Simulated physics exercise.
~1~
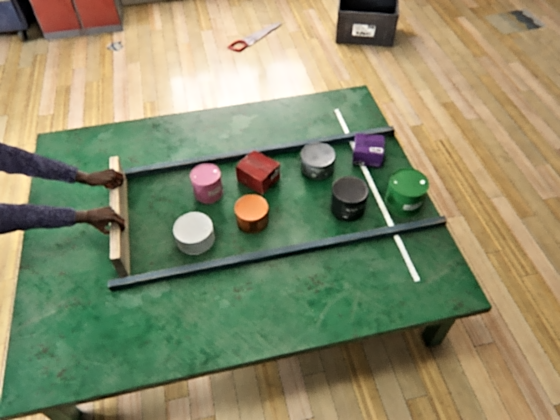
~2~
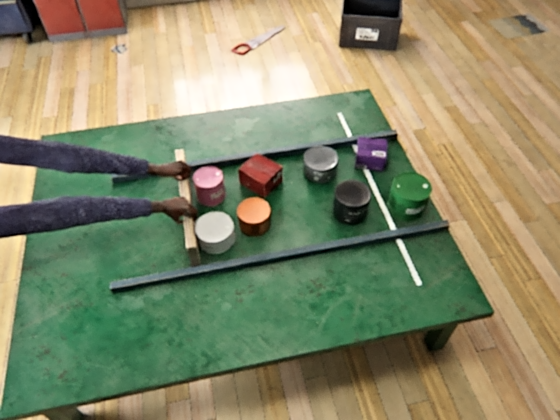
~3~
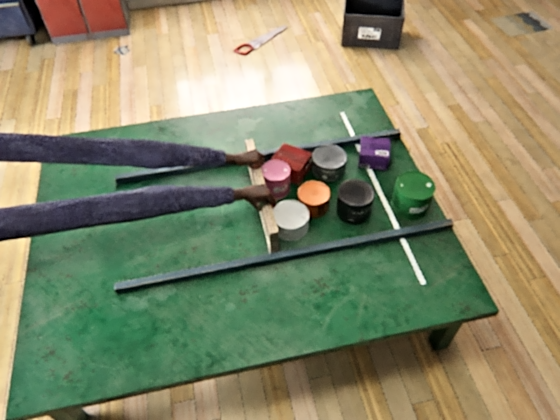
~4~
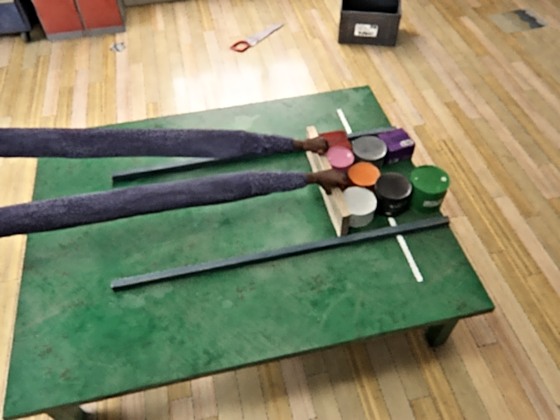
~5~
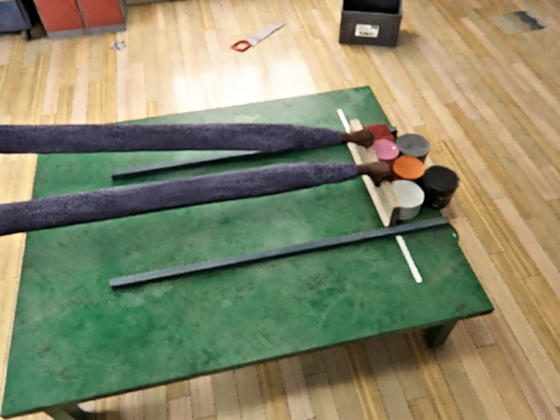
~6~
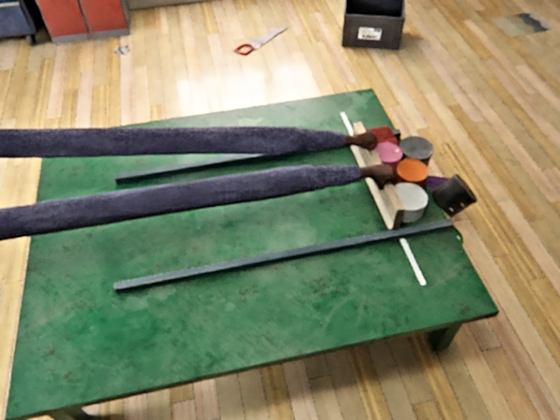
Two hands pushed a wooden plank rightward across a green table, bunching the canisters and parcels together and shoving them toward the edge until it reached the white line; the purple parcel, green canister and black pail went over, while the others stayed.
